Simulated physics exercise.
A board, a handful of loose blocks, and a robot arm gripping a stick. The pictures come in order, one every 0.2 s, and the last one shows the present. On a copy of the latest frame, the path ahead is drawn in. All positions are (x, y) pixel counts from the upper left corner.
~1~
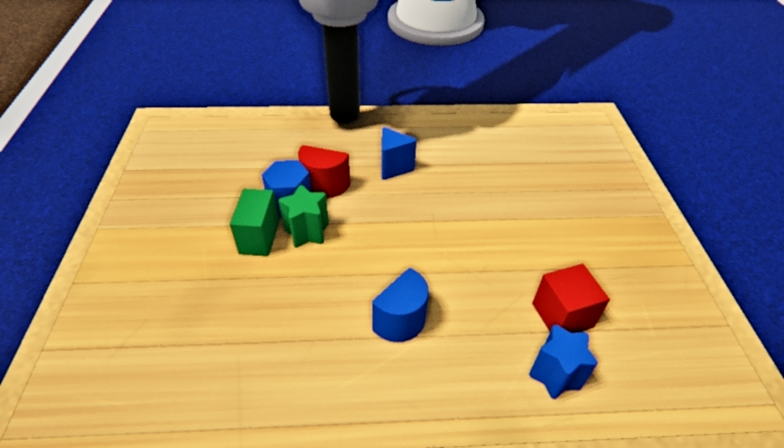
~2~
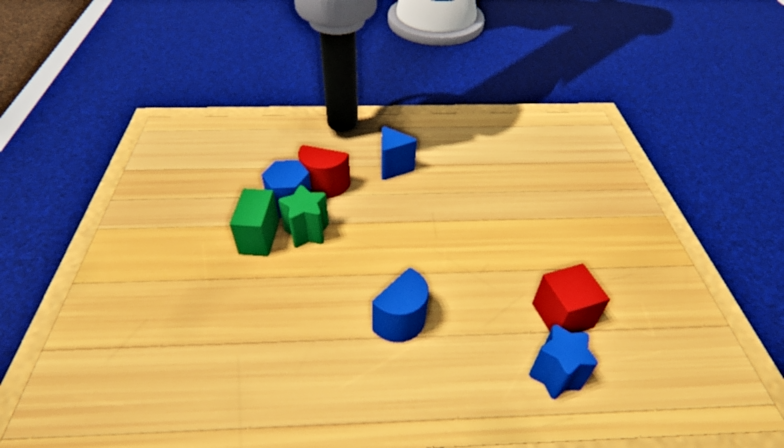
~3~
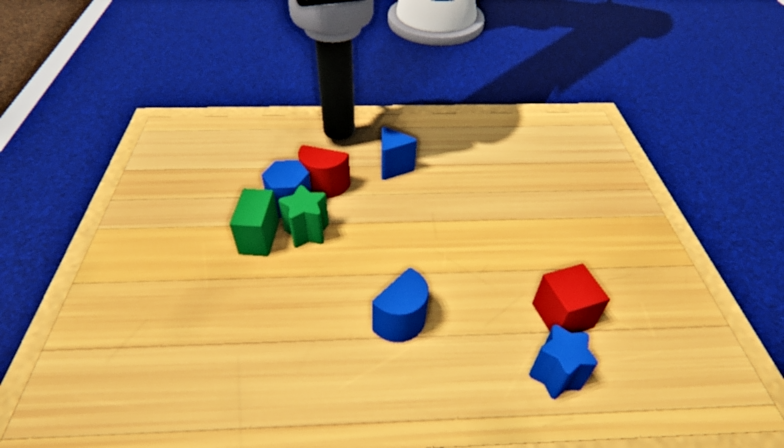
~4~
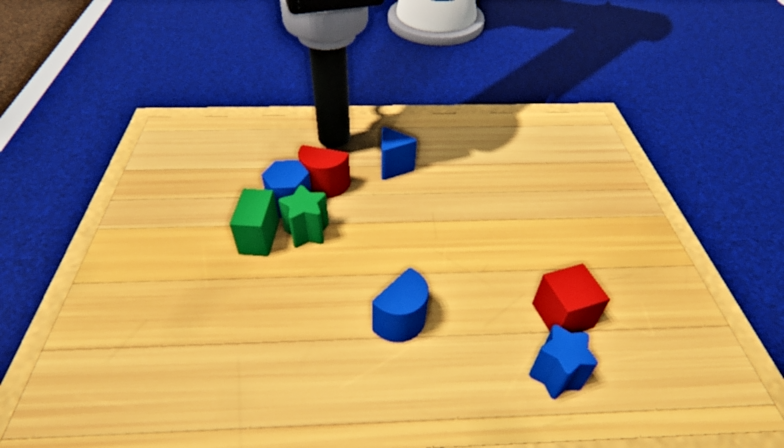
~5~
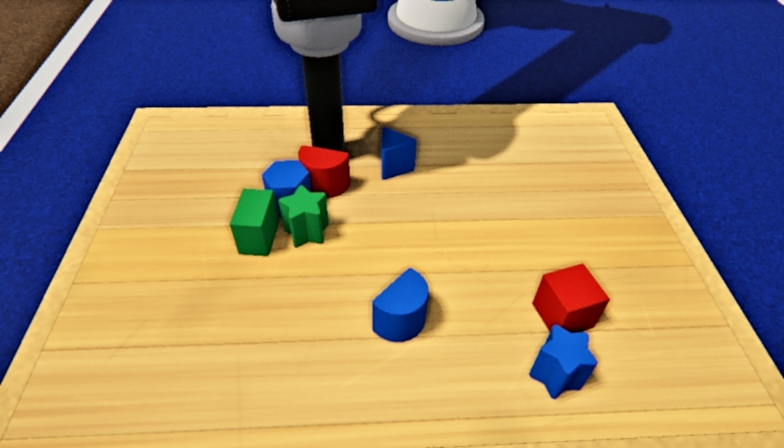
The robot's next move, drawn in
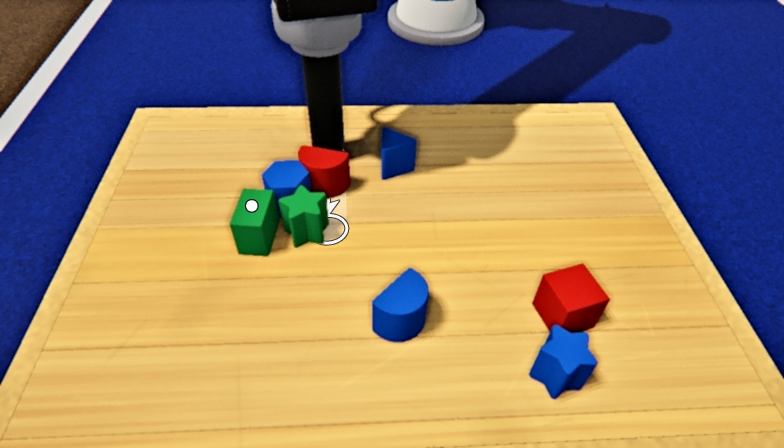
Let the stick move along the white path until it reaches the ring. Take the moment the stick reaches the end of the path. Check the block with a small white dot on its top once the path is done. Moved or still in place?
Its place changes.
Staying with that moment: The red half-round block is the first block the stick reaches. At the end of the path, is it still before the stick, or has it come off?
In front, still.
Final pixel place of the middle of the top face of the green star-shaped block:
I think it will end close to (282, 247).
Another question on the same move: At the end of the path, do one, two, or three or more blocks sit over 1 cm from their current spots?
I think three or more will be displaced.
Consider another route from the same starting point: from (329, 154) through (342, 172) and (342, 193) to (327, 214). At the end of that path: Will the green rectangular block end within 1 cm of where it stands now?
The answer is no.
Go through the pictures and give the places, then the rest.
Stick tip (345, 116); block tops, green rectangular block (252, 206); blue hexagonal block (285, 173); green star-shaped block (303, 201); red half-round block (321, 156), in the first picture.
Stick (343, 124); blocks unchanged, in the second picture.
Stick (339, 132); blocks unchanged, in the third picture.
Stick (334, 140); blocks unchanged, in the fourth picture.
Stick (328, 147); green rectangular block (252, 206); blue hexagonal block (285, 173); green star-shaped block (303, 201); red half-round block (321, 156), in the fifth picture.
Path on the board, straight from (329, 154) to (328, 229); the dot is on the green rectangular block.
The first path, step by step. One third of the way, stick (328, 170); green rectangular block (248, 209); blue hexagonal block (278, 178); red half-round block (318, 167).
Two thirds of the way, stick (328, 194); green rectangular block (239, 216); blue hexagonal block (268, 183), turned 25° clockwise; green star-shaped block (296, 219); red half-round block (312, 193), turned 20° clockwise.
At the end, stick (327, 222); green rectangular block (239, 216); blue hexagonal block (268, 183), turned 30° clockwise; green star-shaped block (282, 247); red half-round block (305, 221), turned 25° clockwise.
